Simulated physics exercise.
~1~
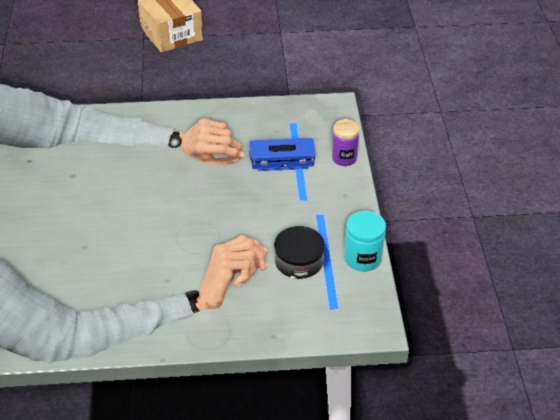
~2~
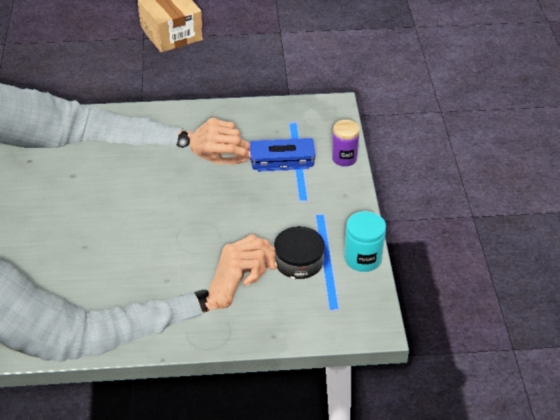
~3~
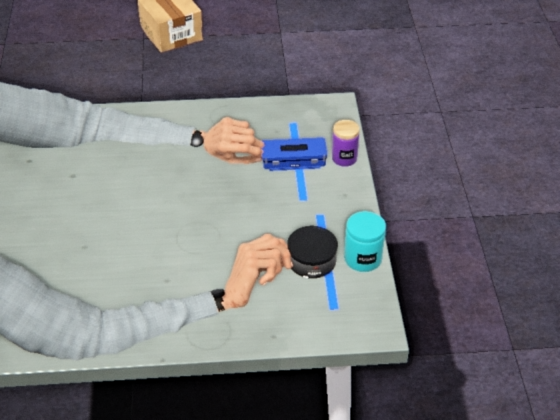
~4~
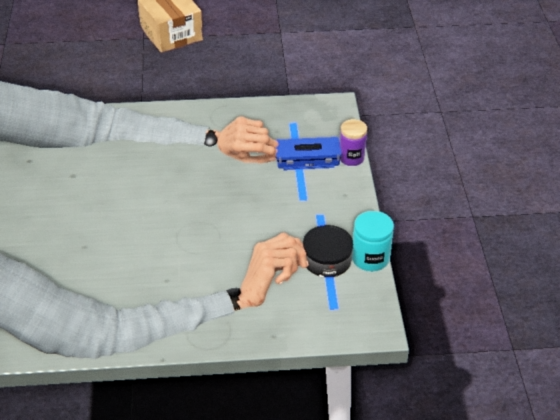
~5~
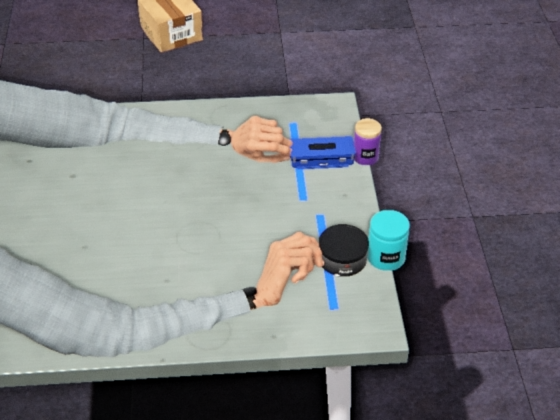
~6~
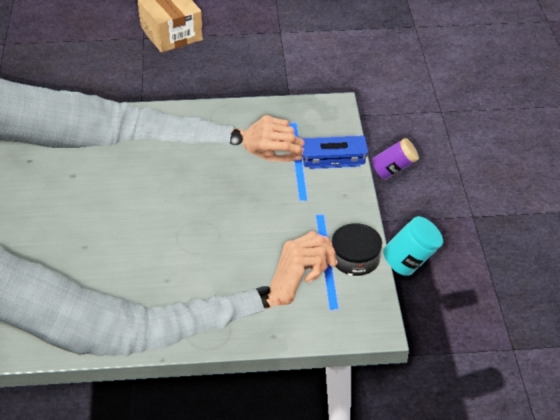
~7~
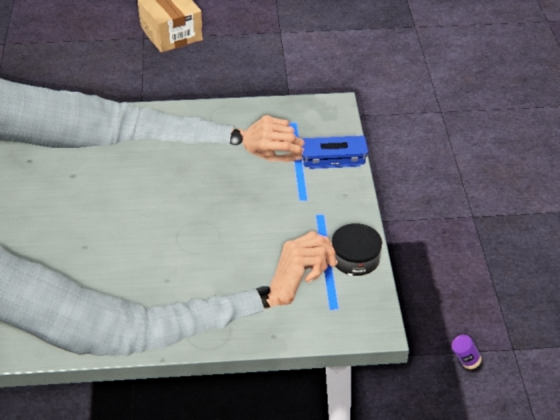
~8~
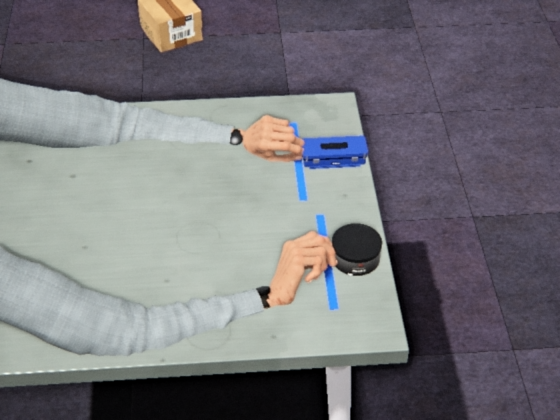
Two hands slowly pushing a blue case and black tub across tape, tipping a purple jar and turquoise jar off the table.
